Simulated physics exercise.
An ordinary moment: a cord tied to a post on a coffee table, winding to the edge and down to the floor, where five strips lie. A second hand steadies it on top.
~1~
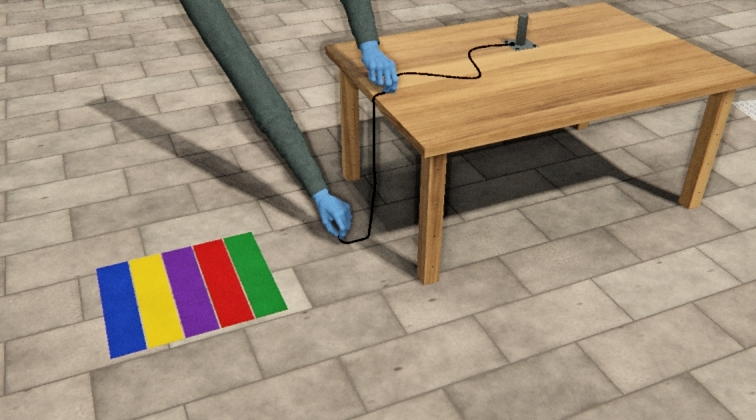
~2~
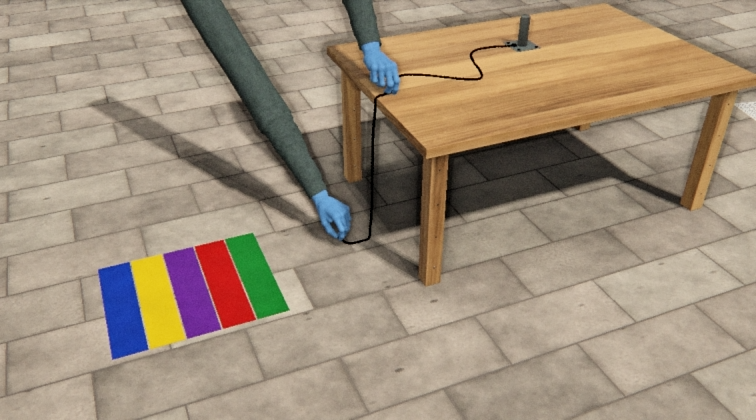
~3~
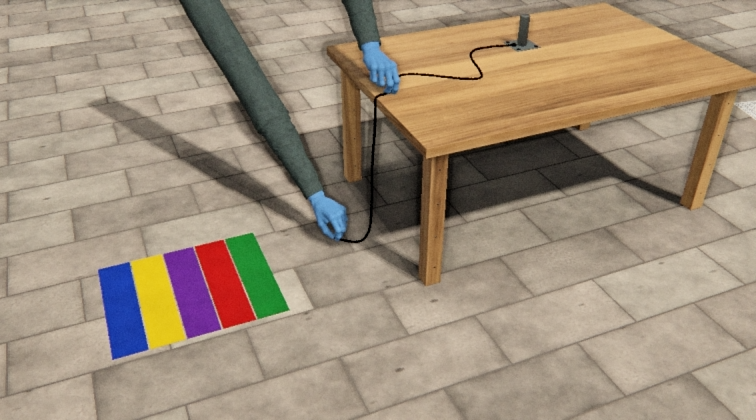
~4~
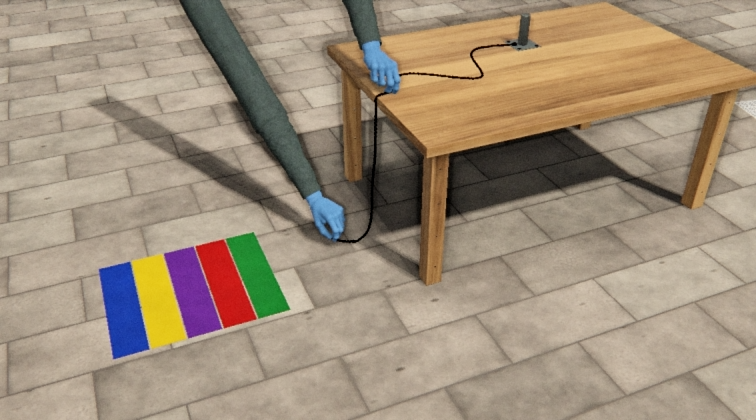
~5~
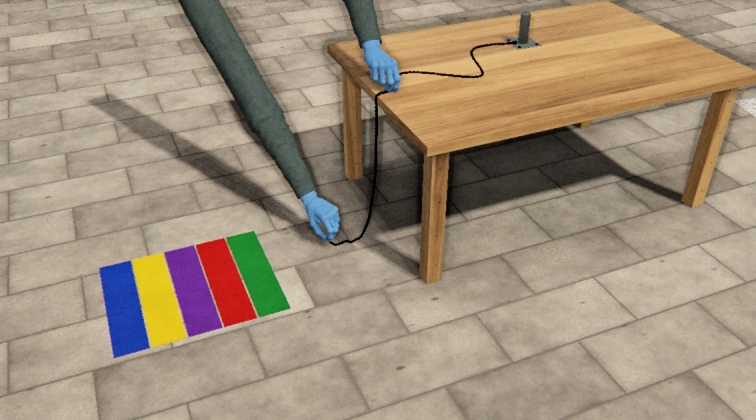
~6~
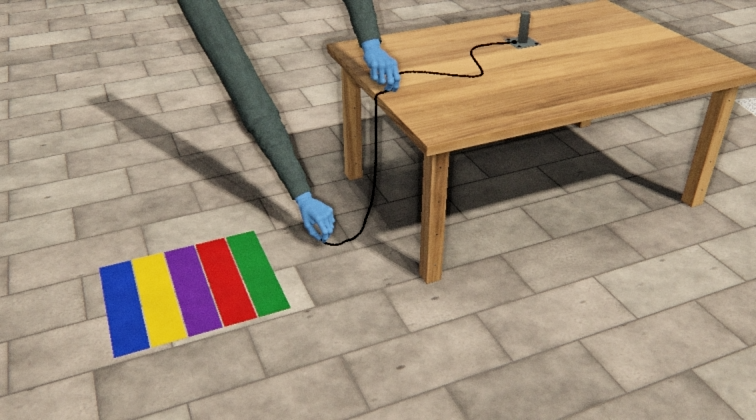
A gloved hand slowly draws the cord's end left toward the colored strips beside the table.
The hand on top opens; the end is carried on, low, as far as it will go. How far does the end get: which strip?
It gets as far as the yellow strip.
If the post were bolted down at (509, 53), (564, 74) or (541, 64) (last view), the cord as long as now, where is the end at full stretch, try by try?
Near (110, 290), (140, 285) and (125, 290).
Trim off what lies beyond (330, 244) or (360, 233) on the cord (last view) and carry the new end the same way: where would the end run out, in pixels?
In that order: (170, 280) and (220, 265).
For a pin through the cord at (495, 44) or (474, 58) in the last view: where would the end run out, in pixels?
Near (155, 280) and (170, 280).
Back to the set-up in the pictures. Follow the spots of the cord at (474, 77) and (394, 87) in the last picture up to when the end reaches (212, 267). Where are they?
They go to (423, 73) and to (363, 134).
Soon after, end near (212, 267); over red.
After that, end near (175, 276); over purple.
At the stop, end near (153, 282); over yellow. The yellow one.
